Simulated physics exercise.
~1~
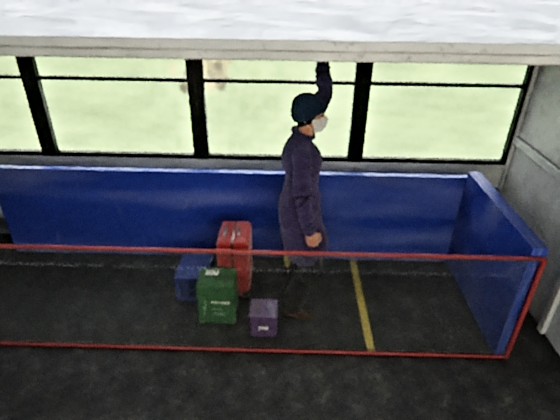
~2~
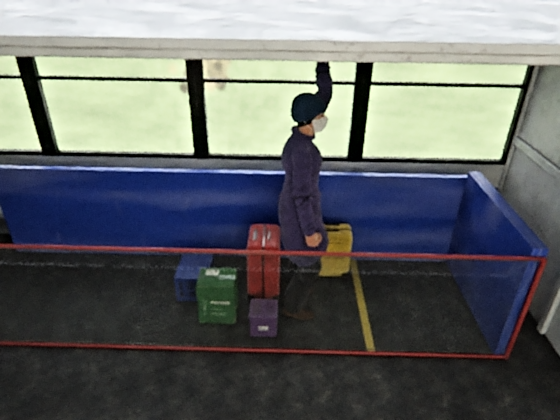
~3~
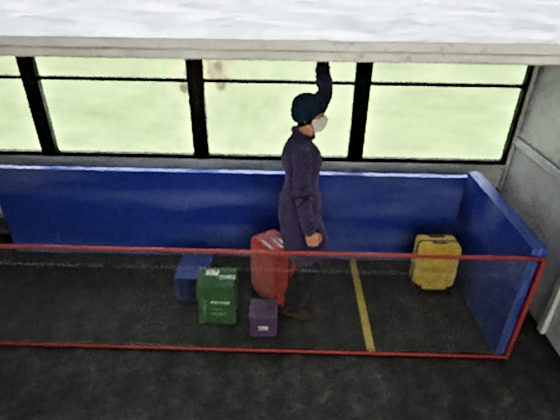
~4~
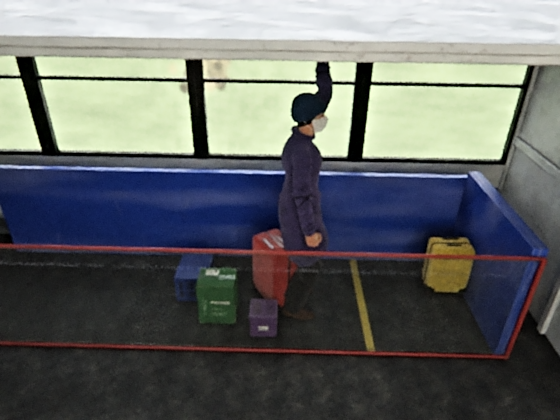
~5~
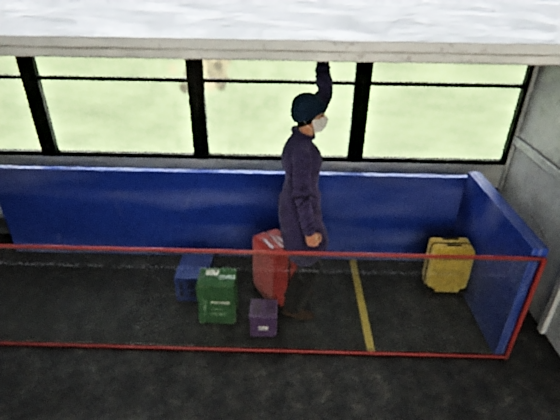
A yellow case rolls right across the yellow line while a red case stops short.
